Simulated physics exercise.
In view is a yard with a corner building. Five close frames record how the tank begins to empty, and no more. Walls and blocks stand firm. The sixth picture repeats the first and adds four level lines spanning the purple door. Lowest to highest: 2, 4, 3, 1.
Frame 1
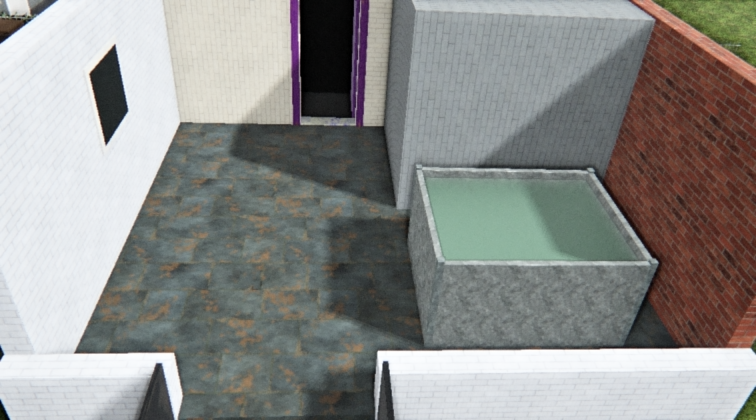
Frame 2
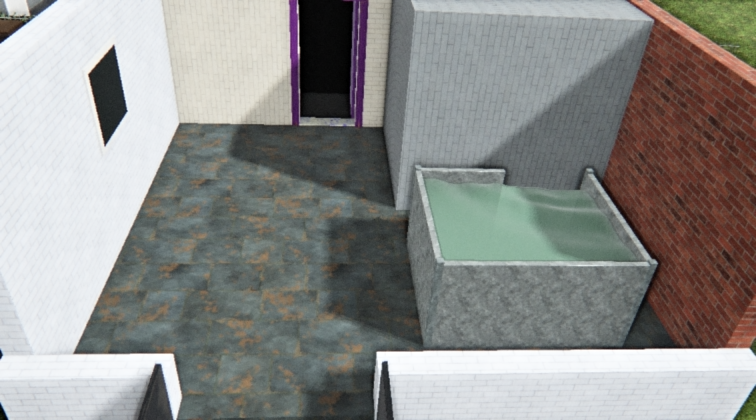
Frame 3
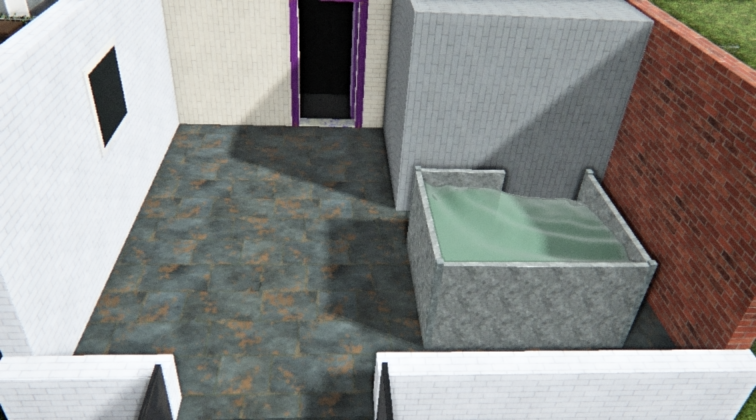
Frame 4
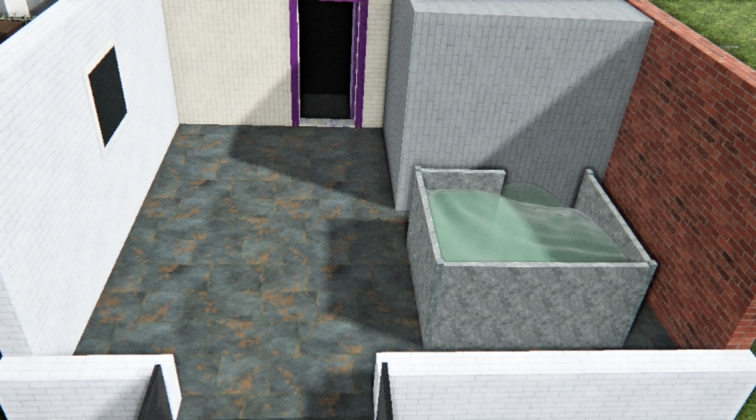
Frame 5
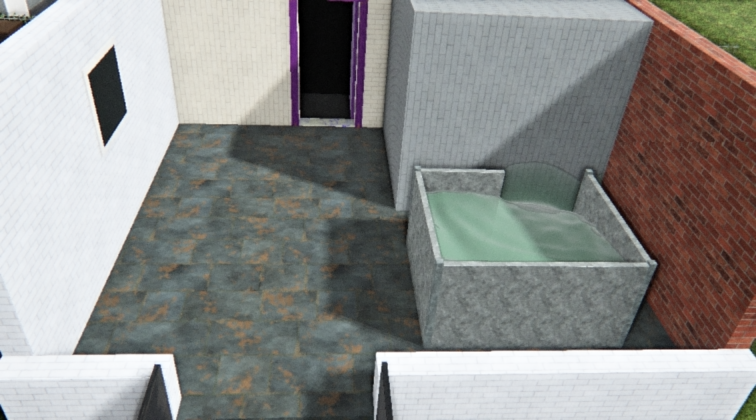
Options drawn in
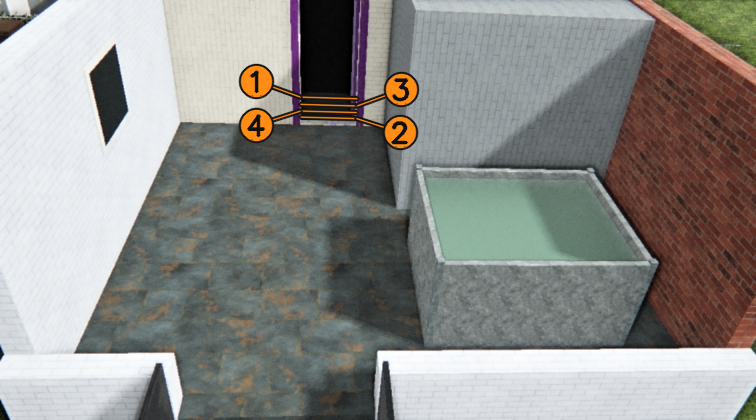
Green water sloshing and dropping lower in a grey stone tank after part of its back wall disappears, beside a red brick wall.
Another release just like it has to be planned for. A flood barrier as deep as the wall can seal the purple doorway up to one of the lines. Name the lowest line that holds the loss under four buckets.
2 is the one.
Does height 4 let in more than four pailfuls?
No.
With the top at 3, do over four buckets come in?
No, not at all.
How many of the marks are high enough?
All of the four.
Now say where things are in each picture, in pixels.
Water in the tank at rest, its middle at (523, 218); foot of the purple doorway at (328, 125); open gate at (277, 348).
Water covers 1 % of the ground, its front hidden from here.
Water covers 4 % of the ground, its front hidden from here.
Water covers 6 % of the ground, its front hidden from here.
Water covers 7 % of the ground, its front hidden from here.
On the marked copy, 1 at (328, 97); 2 at (328, 117); 3 at (328, 105); 4 at (328, 111); from the bottom up 2, 4, 3, 1.
With 1, nothing gets over.
With 2, a splash gets over, under a bucket.
With 3, nothing gets over.
With 4, nothing gets over.
